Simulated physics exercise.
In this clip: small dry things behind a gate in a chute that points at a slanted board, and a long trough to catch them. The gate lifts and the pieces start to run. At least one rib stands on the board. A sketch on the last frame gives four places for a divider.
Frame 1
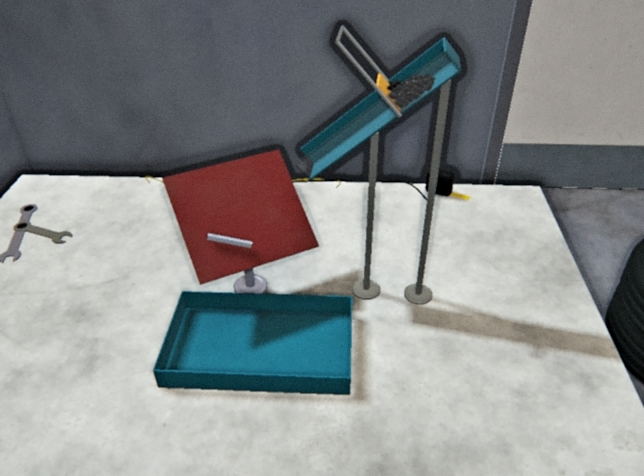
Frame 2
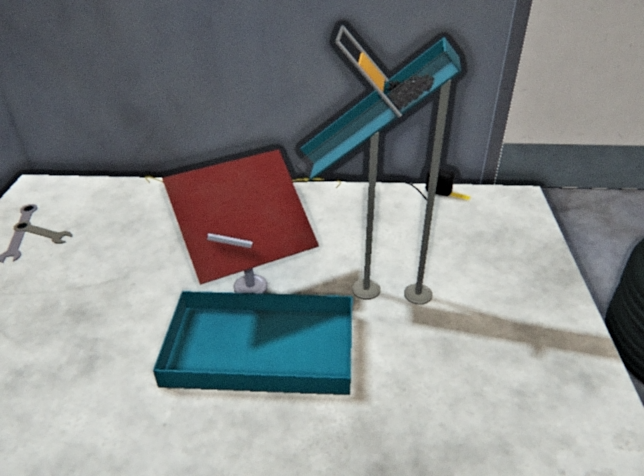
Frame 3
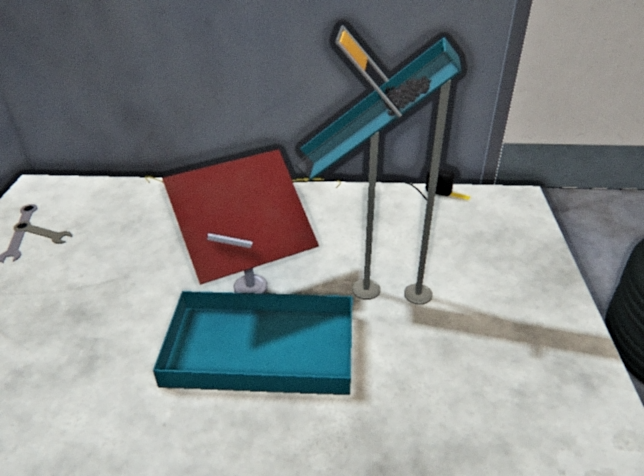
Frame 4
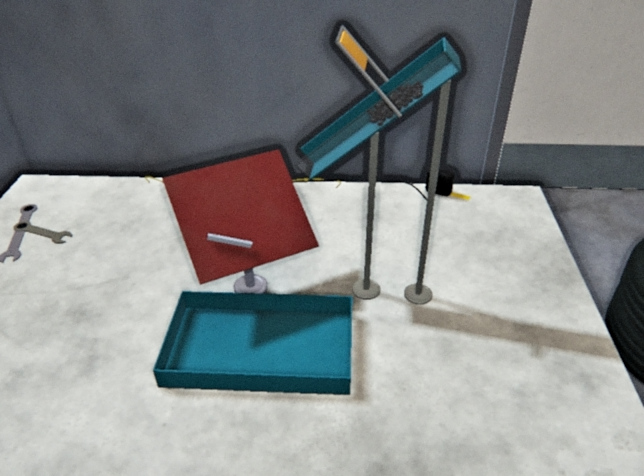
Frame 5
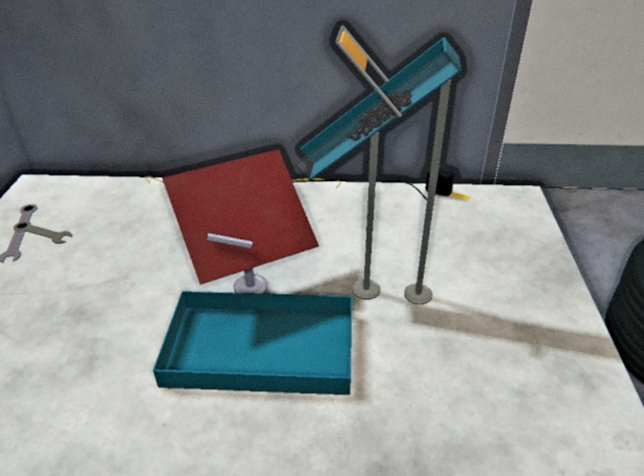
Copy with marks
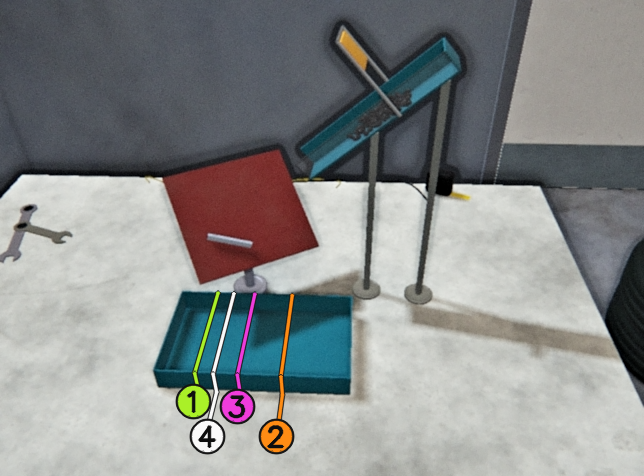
At first, a clump of dark beans sits behind a closed gate in a sloping teal chute, above a tilted red board with a pale rib and an empty teal trough. The orange gate slides up, then the beans start sliding down the chute to the left, spreading out slightly.
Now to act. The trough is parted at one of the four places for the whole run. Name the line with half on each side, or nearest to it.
Use line 2.
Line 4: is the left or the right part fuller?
More lands on the right.
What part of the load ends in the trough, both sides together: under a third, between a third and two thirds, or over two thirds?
About that: Over two thirds.
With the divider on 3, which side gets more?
Right.
On the marked copy, line 1 crosses the front rim at (194, 372); line 2 crosses the front rim at (281, 375); line 3 crosses the front rim at (237, 373); line 4 crosses the front rim at (213, 372).
For line 1, of what is caught, not one piece on the left of the divider, every piece on the right.
For line 2, of what is caught, roughly two thirds on the left of the divider, roughly a third on the right.
For line 3, of what is caught, about a tenth on the left of the divider, almost all on the right.
For line 4, of what is caught, not one piece on the left of the divider, every piece on the right.
